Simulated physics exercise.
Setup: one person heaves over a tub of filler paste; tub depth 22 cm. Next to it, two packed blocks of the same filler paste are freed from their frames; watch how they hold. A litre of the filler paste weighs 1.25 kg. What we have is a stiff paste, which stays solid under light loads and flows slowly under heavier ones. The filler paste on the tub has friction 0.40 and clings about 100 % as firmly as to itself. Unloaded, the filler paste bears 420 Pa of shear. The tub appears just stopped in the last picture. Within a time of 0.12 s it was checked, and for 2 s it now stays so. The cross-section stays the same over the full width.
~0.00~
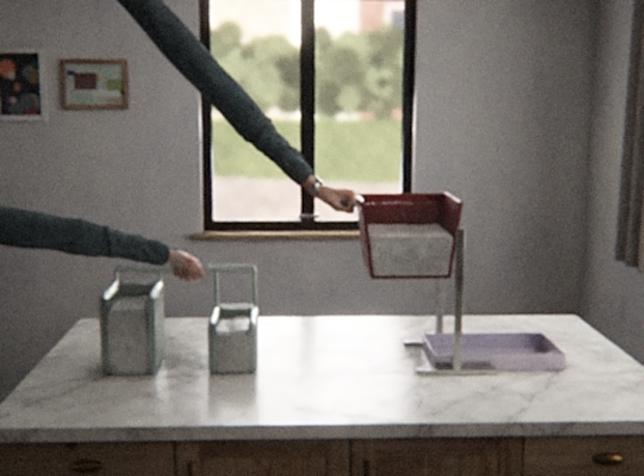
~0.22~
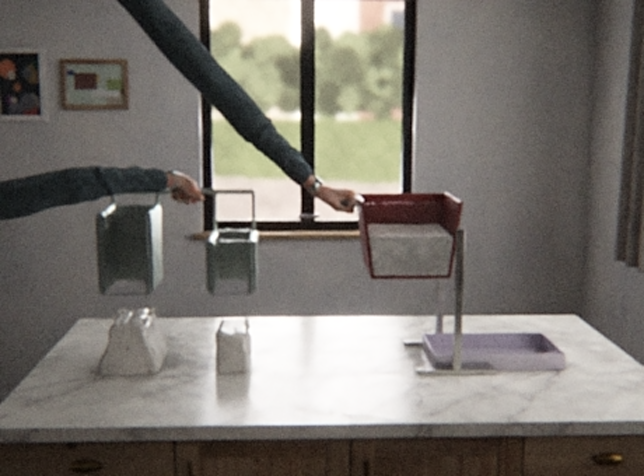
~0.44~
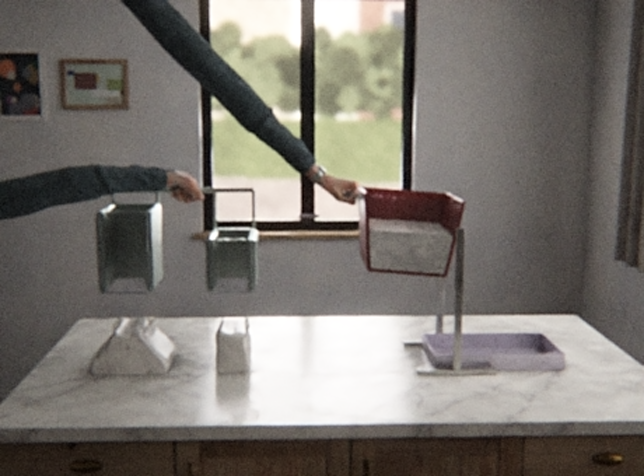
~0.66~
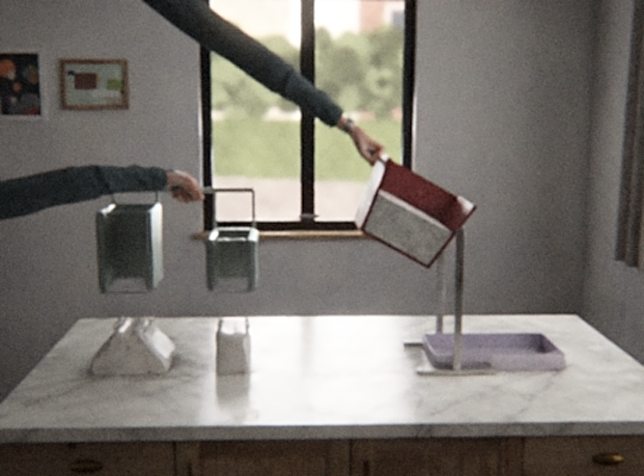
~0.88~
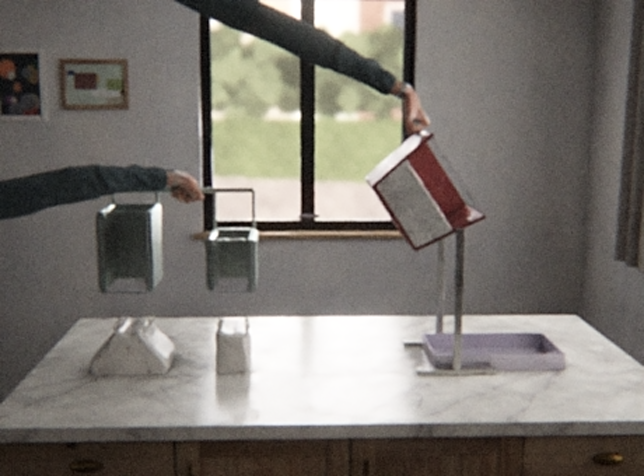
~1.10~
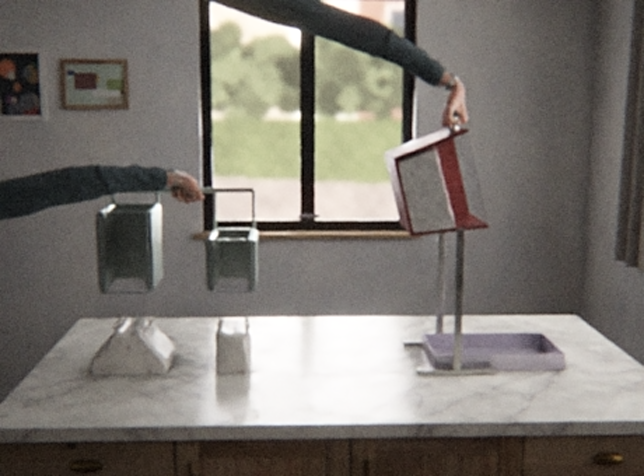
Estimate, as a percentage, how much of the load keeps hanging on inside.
100 %.
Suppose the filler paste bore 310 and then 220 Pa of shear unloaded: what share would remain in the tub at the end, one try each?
In order: Around 80 % and around 65 %.
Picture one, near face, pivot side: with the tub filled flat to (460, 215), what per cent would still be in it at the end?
About 60 %.
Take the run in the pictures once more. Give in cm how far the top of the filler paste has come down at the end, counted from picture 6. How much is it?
6 cm.
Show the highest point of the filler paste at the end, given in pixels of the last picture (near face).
The highest point is near (449, 172) in the last picture.
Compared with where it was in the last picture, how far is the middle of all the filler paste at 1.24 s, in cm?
Displacement noted: Approx. 3 cm... about that.
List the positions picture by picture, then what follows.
Handle-side rim at (365, 203), tilt 0 degrees; top of the filler paste at (382, 236); blocks stand 20 cm, 13 cm (left to right), in the first frame.
Handle-side rim at (365, 203), tilt 0 degrees; top of the filler paste at (382, 236); blocks stand 16 cm, 12 cm (left to right), in the second frame.
Handle-side rim at (368, 195), tilt 5 degrees; top of the filler paste at (374, 229); blocks stand 13 cm, 12 cm (left to right), in the third frame.
Handle-side rim at (392, 160), tilt 29 degrees; top of the filler paste at (382, 194); blocks stand 13 cm, 12 cm (left to right), in the fourth frame.
Handle-side rim at (434, 136), tilt 56 degrees; top of the filler paste at (407, 162); blocks stand 13 cm, 12 cm (left to right), in the fifth frame.
Handle-side rim at (468, 132), tilt 76 degrees; top of the filler paste at (436, 150); blocks stand 13 cm, 12 cm (left to right), in the sixth frame.
After 1.24 s, the tub is at 76 degrees and holds 100 %.
After 1.41 s, the tub is at 76 degrees and holds 100 %.
After 1.58 s, the tub is at 76 degrees and holds 100 %.
After 1.75 s, the tub is at 76 degrees and holds 100 %.
After 3.10 s, at the end, the tub is at 76 degrees and holds 100 %.
